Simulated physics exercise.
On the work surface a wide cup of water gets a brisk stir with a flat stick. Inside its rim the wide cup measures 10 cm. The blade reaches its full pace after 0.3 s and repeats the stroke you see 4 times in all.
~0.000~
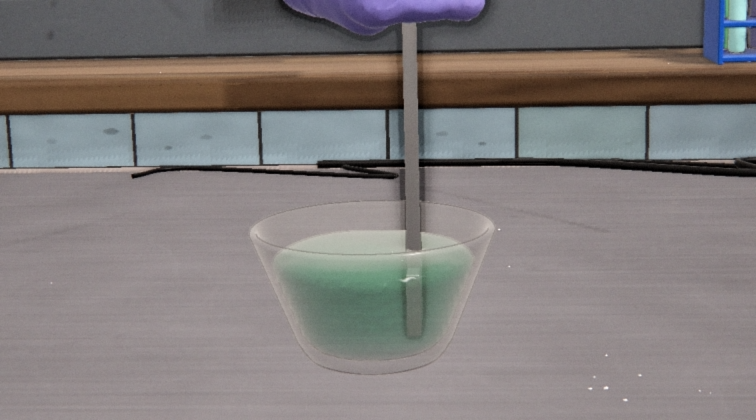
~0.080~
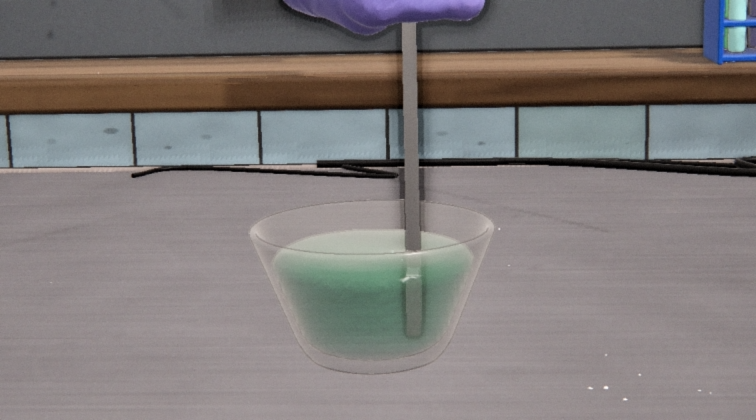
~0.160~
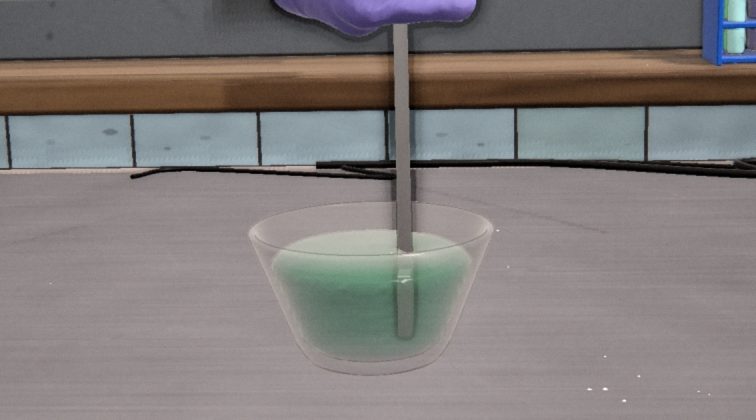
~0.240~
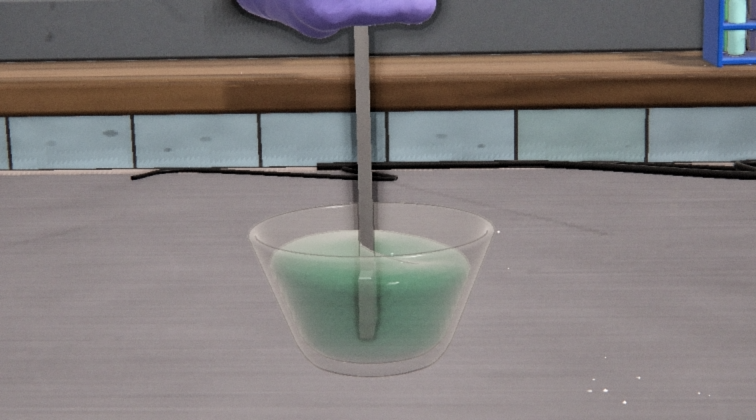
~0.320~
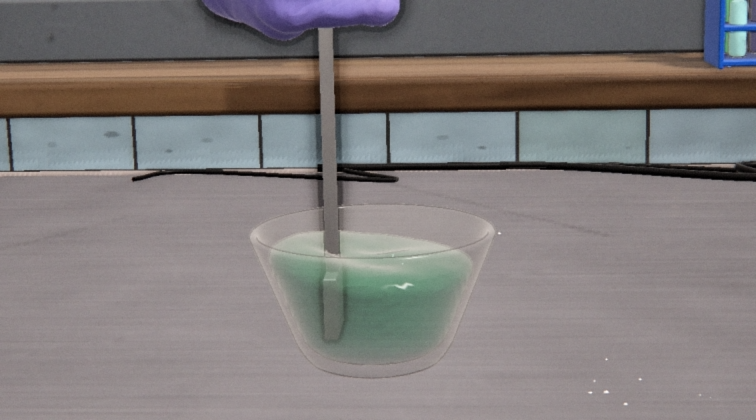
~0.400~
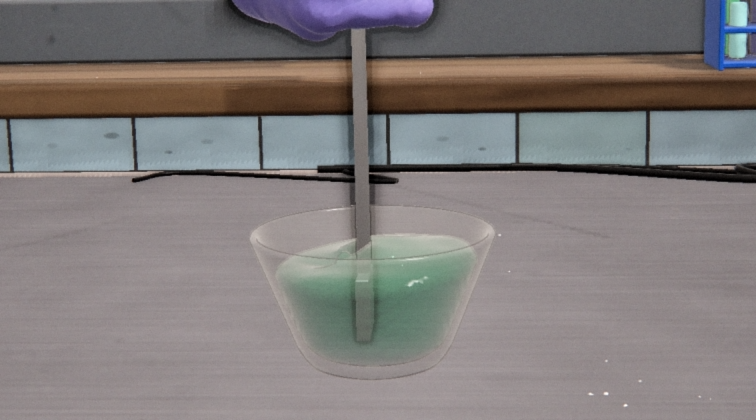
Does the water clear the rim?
This wide cup spills.
Then, 0.73 s in, 0 ml is over the rim.
Then, 1.07 s in, 3 ml is over the rim.
Then, 1.40 s in, 7 ml is over the rim.
Then, 1.73 s in, 10 ml is over the rim.
Finally, 10 ml is over the rim.
